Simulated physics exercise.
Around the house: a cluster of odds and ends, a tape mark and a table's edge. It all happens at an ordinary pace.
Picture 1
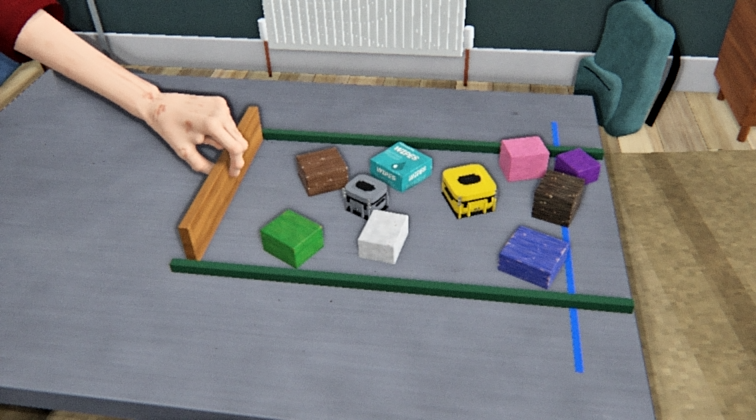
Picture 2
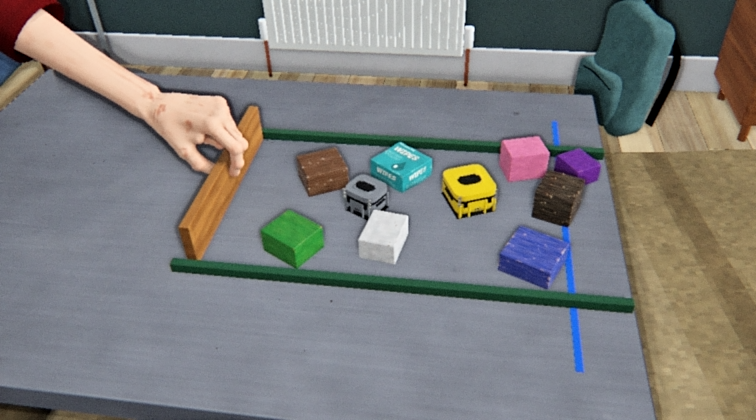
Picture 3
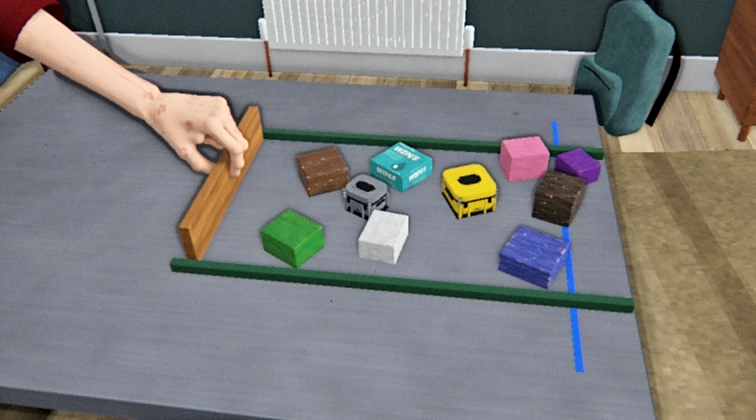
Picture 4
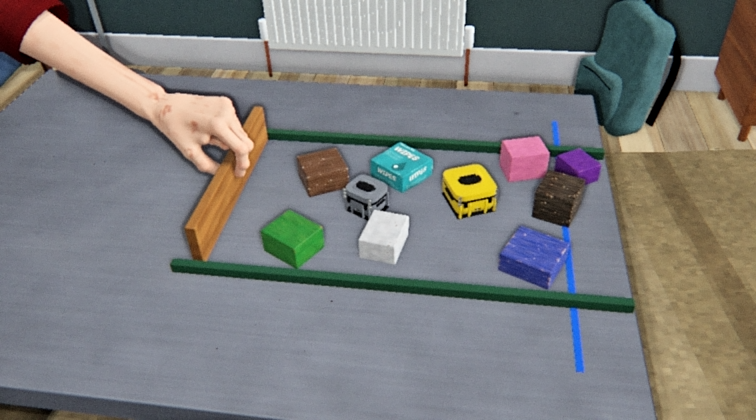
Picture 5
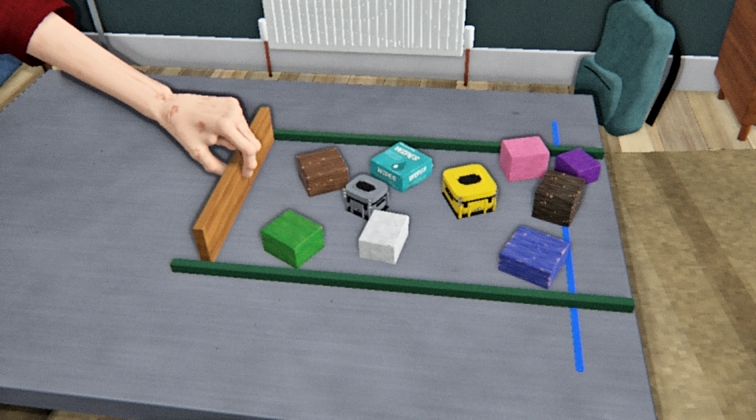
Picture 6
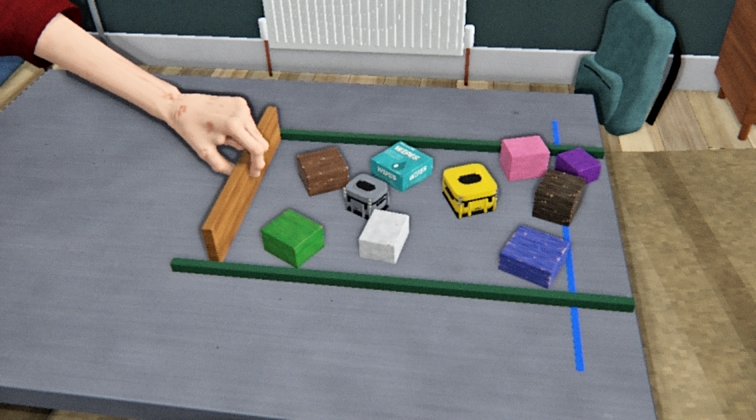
At the start, a hand holds a wooden board upright at the left of a grey table, between two green rails, with colourful blocks and boxes spread toward a blue tape line. The hand then slides the board slightly rightward, still short of the objects, which stay in place.
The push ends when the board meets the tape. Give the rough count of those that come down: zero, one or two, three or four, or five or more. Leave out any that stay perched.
As it turns out, the number that fall off is five or more.
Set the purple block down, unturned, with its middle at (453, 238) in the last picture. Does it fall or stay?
From there it drops off.
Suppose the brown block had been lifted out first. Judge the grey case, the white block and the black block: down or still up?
The grey case does not fall, the white block goes over, the black block is lost.
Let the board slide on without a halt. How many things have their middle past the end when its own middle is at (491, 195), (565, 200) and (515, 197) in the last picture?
Past the end: 0, 6 and 3.
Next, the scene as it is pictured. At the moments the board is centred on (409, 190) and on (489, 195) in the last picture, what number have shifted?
6 and 10.
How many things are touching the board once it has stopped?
It touches 4.
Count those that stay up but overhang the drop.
Overhanging: 0.
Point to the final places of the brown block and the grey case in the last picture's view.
The brown block at (587, 195), the grey case at (592, 223).
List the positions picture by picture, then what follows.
The first frame shows purple block (577, 168); black block (558, 198); blue block (533, 257); board (226, 178); tape (564, 220).
The second frame shows black block (558, 198); brown block (323, 172).
The third frame shows blue block (533, 256); turquoise box (401, 167).
The fourth frame shows purple block (577, 168); board (232, 178).
The fifth frame shows black block (558, 198); pink block (524, 159).
The sixth frame shows purple block (577, 167); black block (559, 197); blue block (534, 256); board (246, 178); tape (565, 219).
Early on, none off yet; purple block at rest near (577, 167); black block at rest near (559, 197); blue block at rest near (534, 256).
A while later, none off yet; purple block at rest near (577, 167); black block moving near (568, 198); blue block travelled about its own width near (568, 257).
Finally, the number that fall off is five or more; lost, white block, yellow case, pink block, blue block, black block and purple block.
